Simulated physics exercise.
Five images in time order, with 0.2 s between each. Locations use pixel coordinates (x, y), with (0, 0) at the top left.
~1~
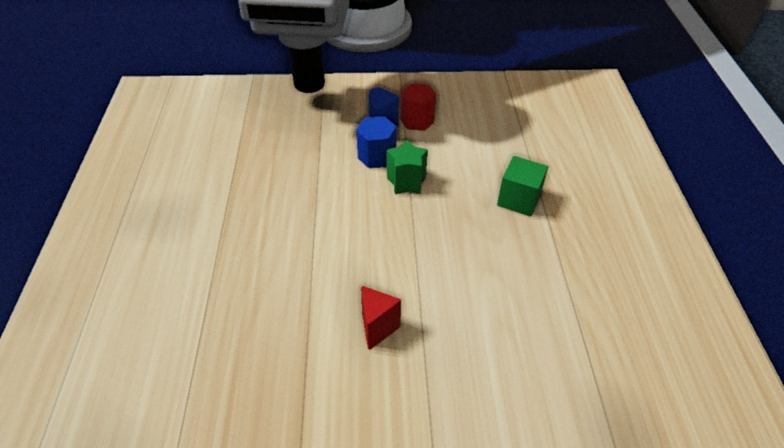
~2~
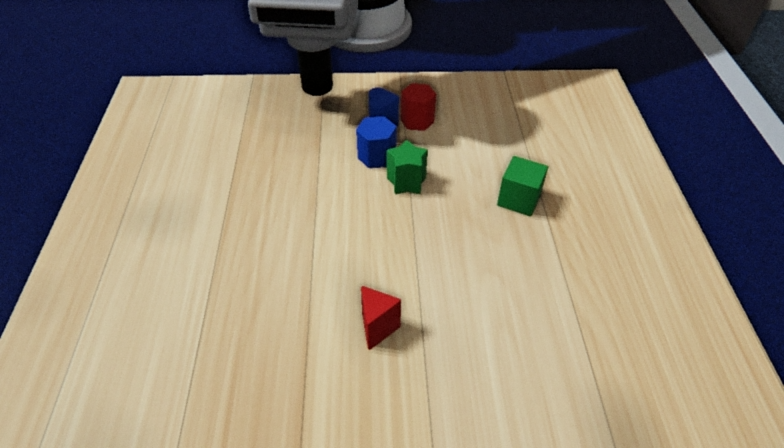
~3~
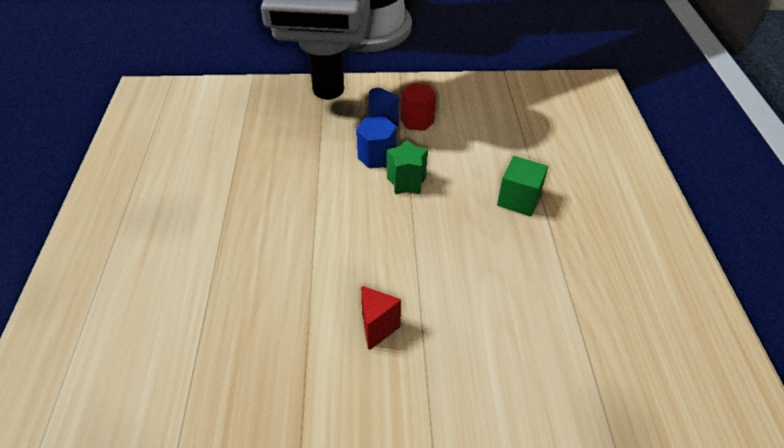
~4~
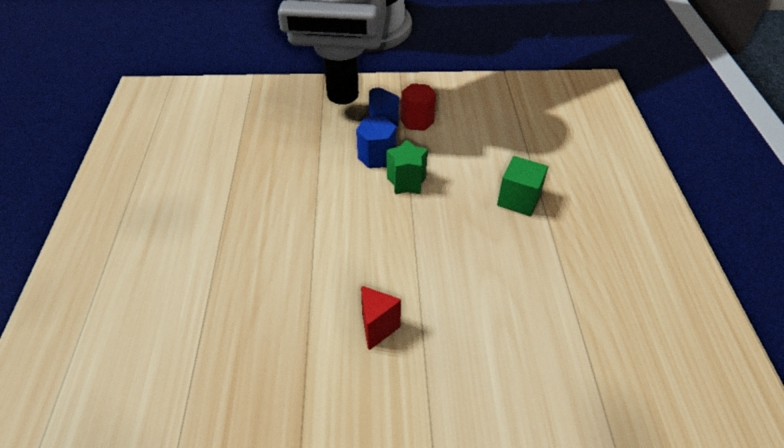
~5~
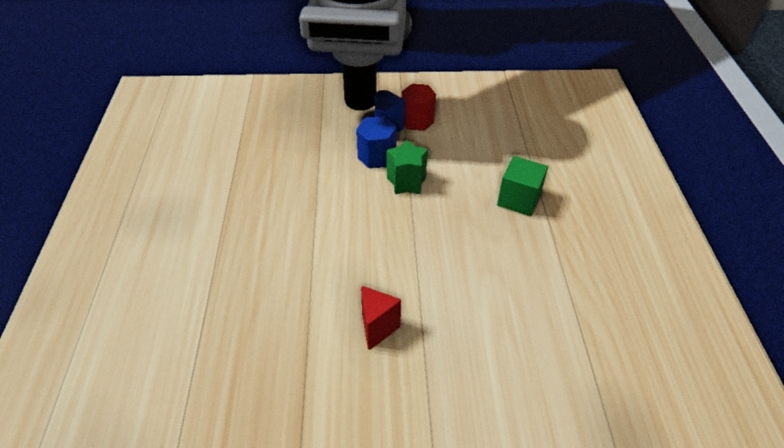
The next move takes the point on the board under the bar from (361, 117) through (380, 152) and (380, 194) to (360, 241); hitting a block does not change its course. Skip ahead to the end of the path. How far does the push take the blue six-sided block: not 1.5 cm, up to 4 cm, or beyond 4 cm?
Once the path is done, the blue six-sided block lies more than 4 cm from its present place.
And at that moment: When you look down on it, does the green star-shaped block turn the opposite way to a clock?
Yes, that is how it ends up.
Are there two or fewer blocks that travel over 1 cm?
No, I don't think so.
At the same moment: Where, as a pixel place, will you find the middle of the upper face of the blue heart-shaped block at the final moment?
(414, 116)
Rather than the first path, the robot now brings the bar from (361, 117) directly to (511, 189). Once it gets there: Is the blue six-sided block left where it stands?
Going by the path, yes.
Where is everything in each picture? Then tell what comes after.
Bar tip (310, 85); block tops, blue six-sided block (376, 127); blue heart-shaped block (381, 97); green star-shaped block (408, 153); red six-sided block (419, 92), in the first frame.
Bar (318, 88); blocks unchanged, in the second frame.
Bar (329, 92); blocks unchanged, in the third frame.
Bar (343, 96); blocks unchanged, in the fourth frame.
Bar (361, 102); blue six-sided block (376, 127); blue heart-shaped block (387, 100); green star-shaped block (408, 153); red six-sided block (419, 92), in the fifth frame.
The first path, step by step. One third of the way, bar (380, 137); blue six-sided block (382, 147); blue heart-shaped block (414, 116), turned 70° anticlockwise; green star-shaped block (413, 161), turned 20° anticlockwise.
Two thirds of the way, bar (380, 180); blue six-sided block (396, 192), turned 30° anticlockwise; blue heart-shaped block (414, 116), turned 70° anticlockwise; green star-shaped block (433, 181), turned 55° anticlockwise.
At the end, bar (359, 226); blue six-sided block (399, 224), turned 105° anticlockwise; blue heart-shaped block (414, 116), turned 70° anticlockwise; green star-shaped block (433, 181), turned 55° anticlockwise; red six-sided block in place.
